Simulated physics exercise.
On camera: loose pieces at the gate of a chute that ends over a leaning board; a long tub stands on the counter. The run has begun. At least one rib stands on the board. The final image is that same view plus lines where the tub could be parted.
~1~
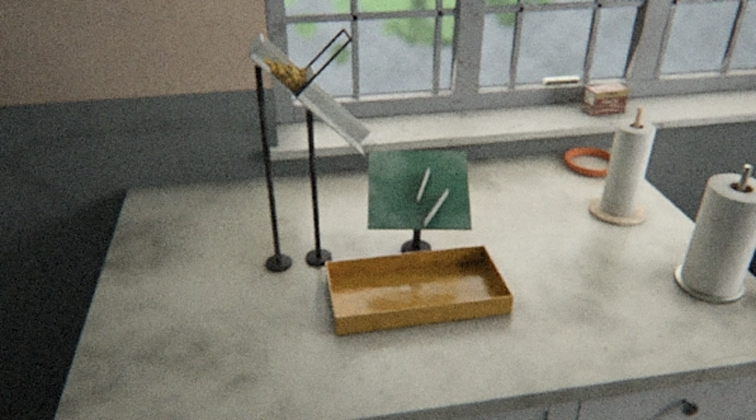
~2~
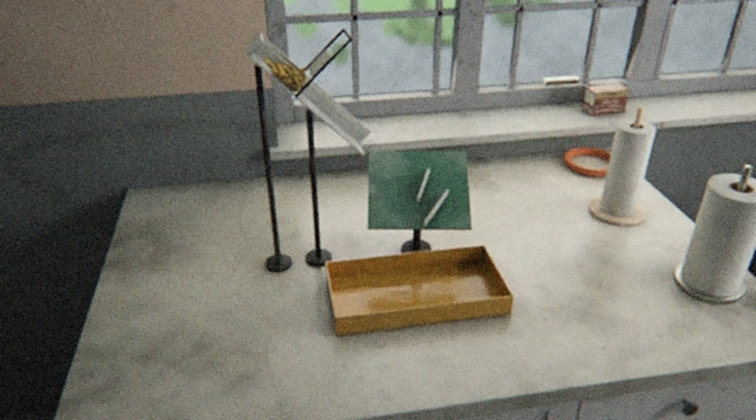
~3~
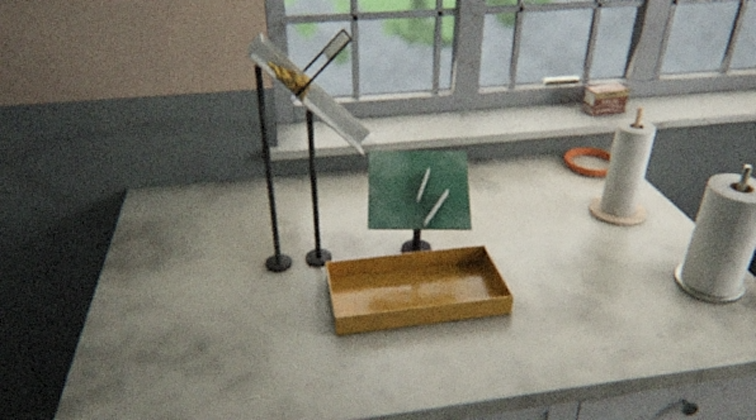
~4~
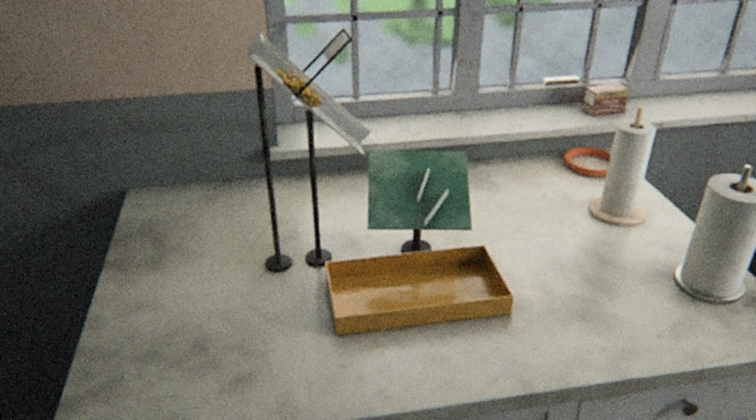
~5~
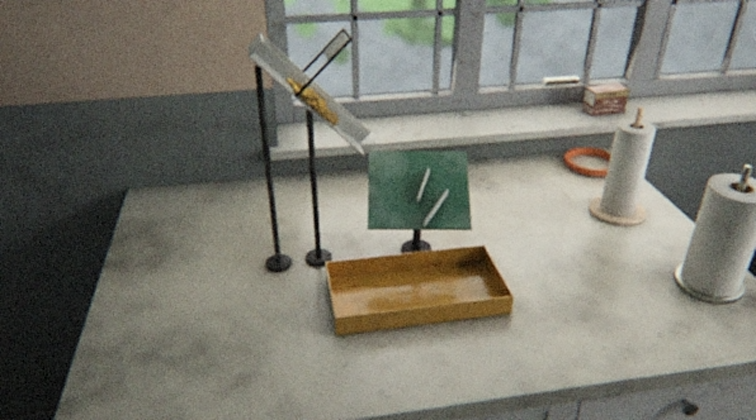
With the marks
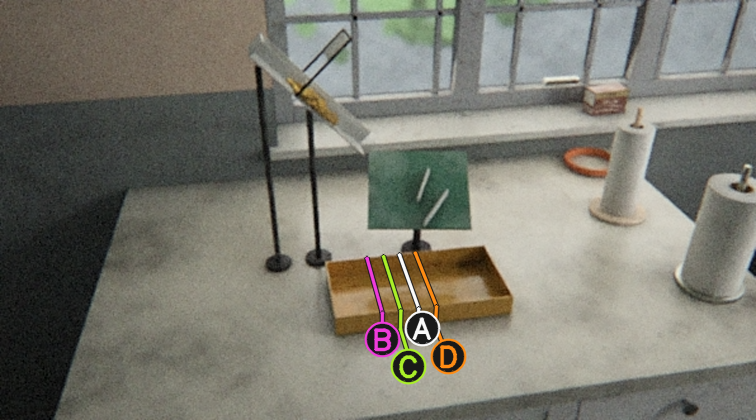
We see a raised, sloping chute beside a tilted green board with two pale ribs and an empty yellowish-brown tub on a counter; small golden pieces slide down the chute to the right, past its midpoint.
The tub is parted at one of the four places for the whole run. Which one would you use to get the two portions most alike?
A works best here.
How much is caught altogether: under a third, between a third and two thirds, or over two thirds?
It is over two thirds.
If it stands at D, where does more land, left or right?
More lands on the left.
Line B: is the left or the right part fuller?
More lands on the right.
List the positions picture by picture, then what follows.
In the first picture, load behind the gate at (290, 75), puffed corn balls; lip of the chute at (362, 150), sloping fairly steeply.
In the second picture, middle of the board at (419, 188), tilted fairly steeply; middle of its low edge at (420, 229); of its high edge at (418, 151).
In the third picture, front corners of the tub at (336, 317) and (513, 296), empty; front of the load at (302, 90).
In the fourth picture, middle of the load at (302, 89); its front at (318, 101), about a quarter of the way to the lip; rib from (448, 189) to (425, 222); rib from (429, 168) to (418, 198).
In the fifth picture, middle of the load at (315, 101); its front at (337, 120), about half of the way to the lip.
On the marked copy, line A crosses the front rim at (418, 307); line B crosses the front rim at (382, 312); line C crosses the front rim at (400, 310); line D crosses the front rim at (436, 305).
With A, of what is caught, about a third on the left of the divider, about two thirds on the right.
With B, of what is caught, a stray few on the left of the divider, nearly all on the right.
With C, of what is caught, a small part on the left of the divider, most on the right.
With D, of what is caught, nearly all on the left of the divider, a small part on the right.
